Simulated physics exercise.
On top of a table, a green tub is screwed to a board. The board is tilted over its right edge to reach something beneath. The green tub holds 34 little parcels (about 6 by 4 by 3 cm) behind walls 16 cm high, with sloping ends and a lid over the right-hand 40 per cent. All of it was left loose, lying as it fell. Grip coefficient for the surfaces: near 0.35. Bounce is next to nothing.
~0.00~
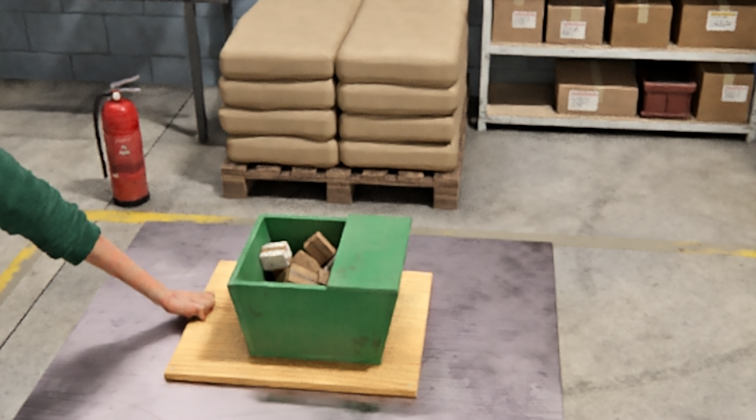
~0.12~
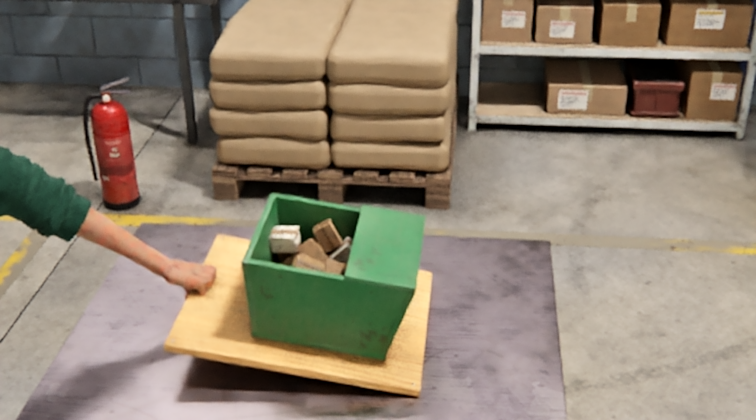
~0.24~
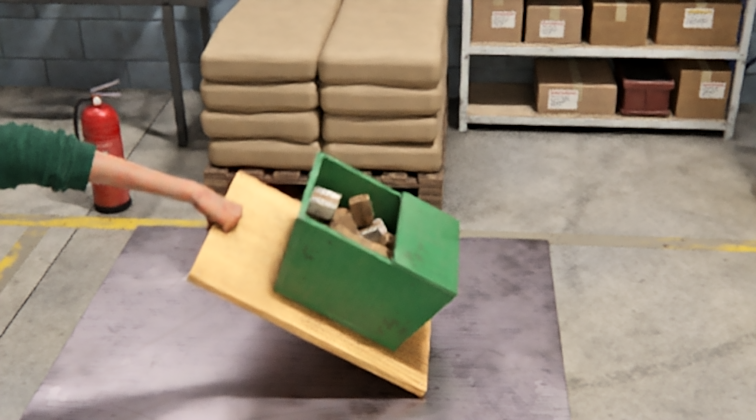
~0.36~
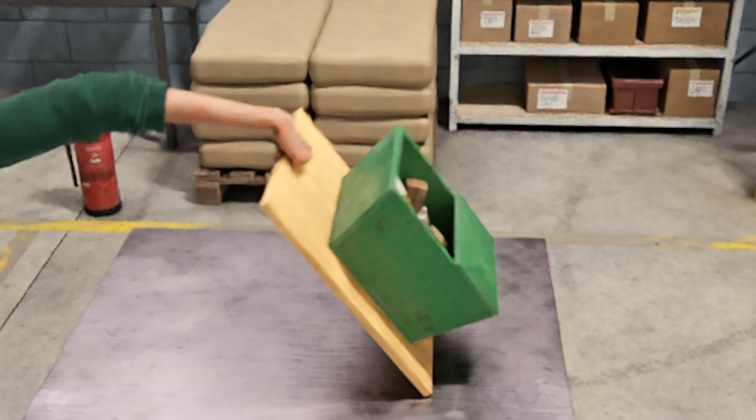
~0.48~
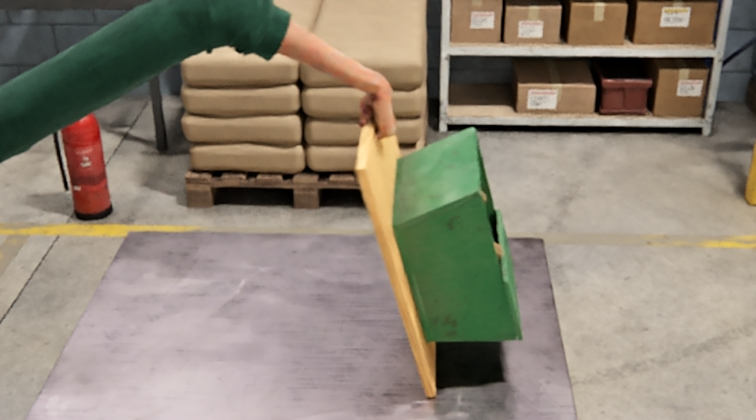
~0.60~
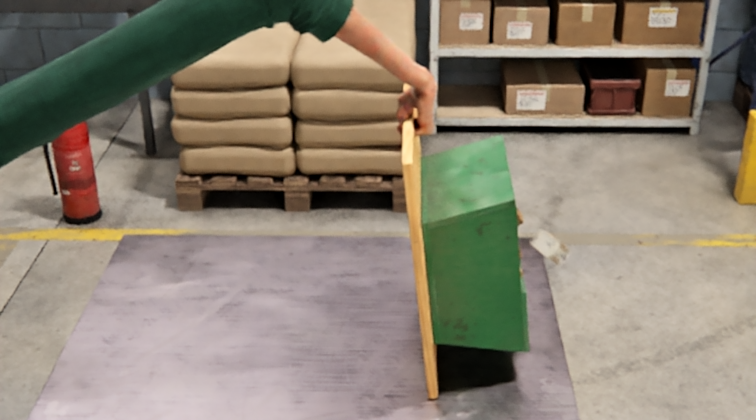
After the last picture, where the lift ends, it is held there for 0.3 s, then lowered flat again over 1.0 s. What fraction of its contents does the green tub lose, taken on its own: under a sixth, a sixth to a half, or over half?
My bet is the number getting out will be below one sixth of the total.
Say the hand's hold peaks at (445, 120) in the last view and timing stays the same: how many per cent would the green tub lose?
The green tub would shed 30 percent of its load.
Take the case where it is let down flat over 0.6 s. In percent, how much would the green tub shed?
Then green tub 20 per cent.
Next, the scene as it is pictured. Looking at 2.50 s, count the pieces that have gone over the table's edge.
Roughly 1 in all.
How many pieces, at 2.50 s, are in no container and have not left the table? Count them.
My count comes to close to 0.
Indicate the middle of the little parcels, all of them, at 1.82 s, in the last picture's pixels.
Somewhere around pixel (351, 299).
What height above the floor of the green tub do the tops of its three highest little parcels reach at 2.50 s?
Around 13 centimetres.
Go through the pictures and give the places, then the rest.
In the first picture (places track the rim corner closest to us here; the camera moves round a little), green tub (391, 292); tipped 0°; all still inside.
The second picture shows green tub (409, 290); tipped 9°.
The third picture shows green tub (449, 293); tipped 30°.
The fourth picture shows green tub (491, 309); tipped 54°.
The fifth picture shows green tub (516, 333); tipped 75°.
The sixth picture shows green tub (524, 344); tipped 84°; 1 out, the lowest parcel at (550, 247).
After 0.90 s, tilt 84°; the green tub is down by 1 of 34.
After 1.29 s, tilt 56°; the green tub is down by 1 of 34.
After 1.82 s, tilt 2°; the green tub is down by 1 of 34.
Outcome (at 2.50 s), the green tub is down by 1 of 34. Asked share, 1 of 34, 3 per cent.
